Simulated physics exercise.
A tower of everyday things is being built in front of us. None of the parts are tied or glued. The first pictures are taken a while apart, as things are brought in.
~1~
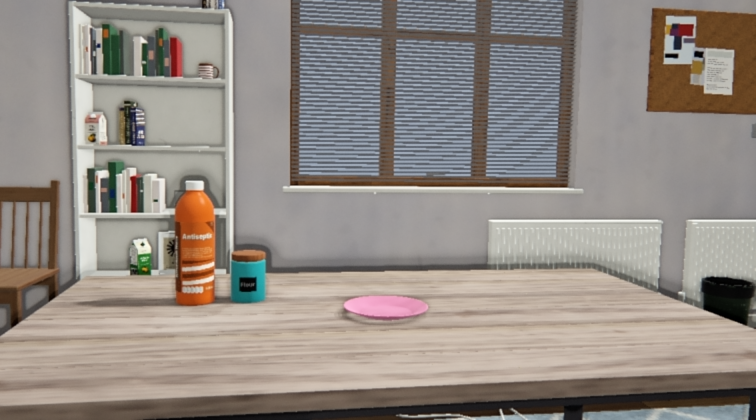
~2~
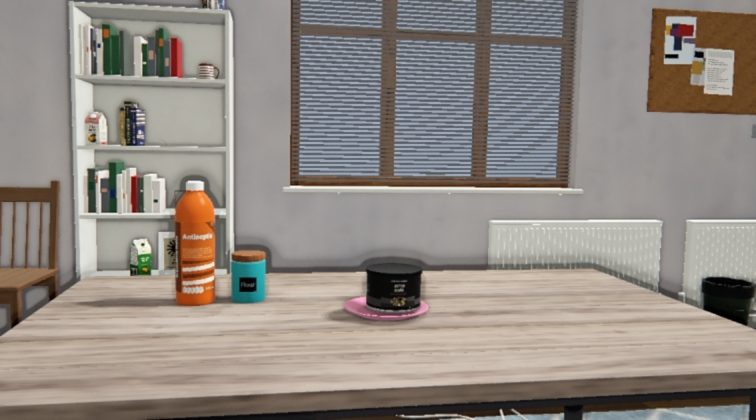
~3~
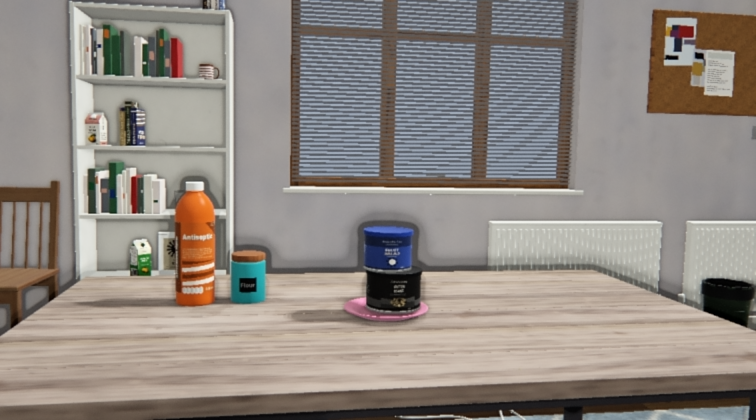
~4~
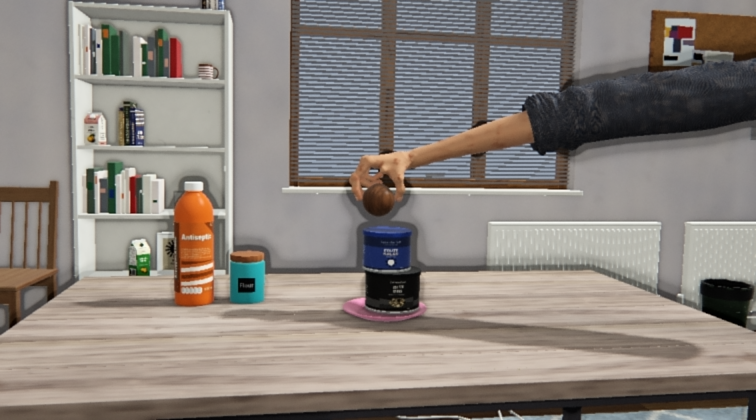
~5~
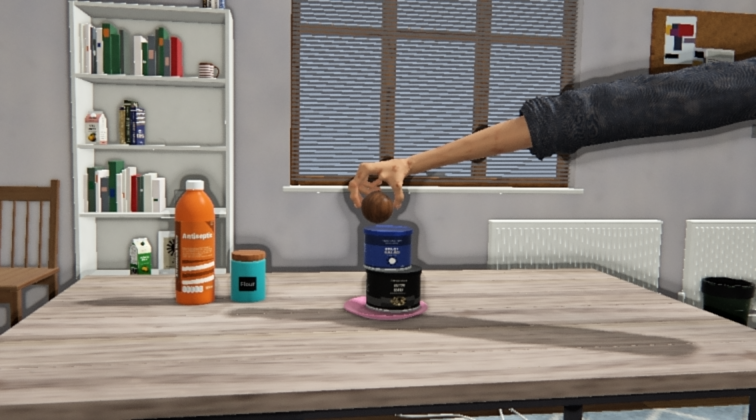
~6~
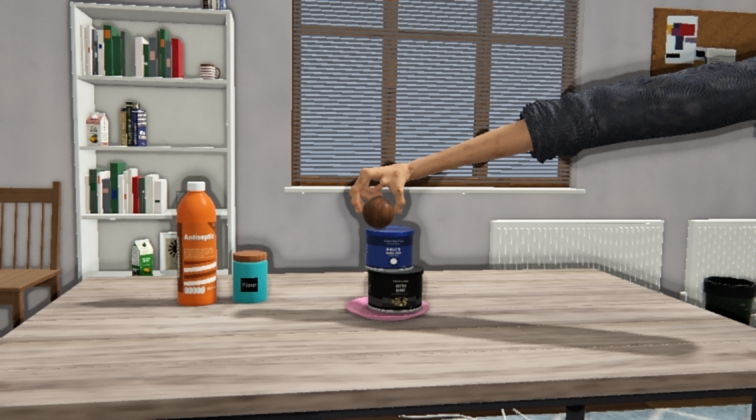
Black tub appearing on a pink plate, then a blue tub on top, and a hand lowering a brown onion onto them.
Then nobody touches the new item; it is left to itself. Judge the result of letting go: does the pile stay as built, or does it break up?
Secure.
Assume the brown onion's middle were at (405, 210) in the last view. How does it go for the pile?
What happens next is that it remains steady.
Then, 0.20 s on from there, no change.
Then, 0.50 s on from there, brown onion resting near (378, 213).
In the end, all 6 unmoved. At the end, from the last picture's camera, brown onion near (378, 213). The pile keeps its balance.
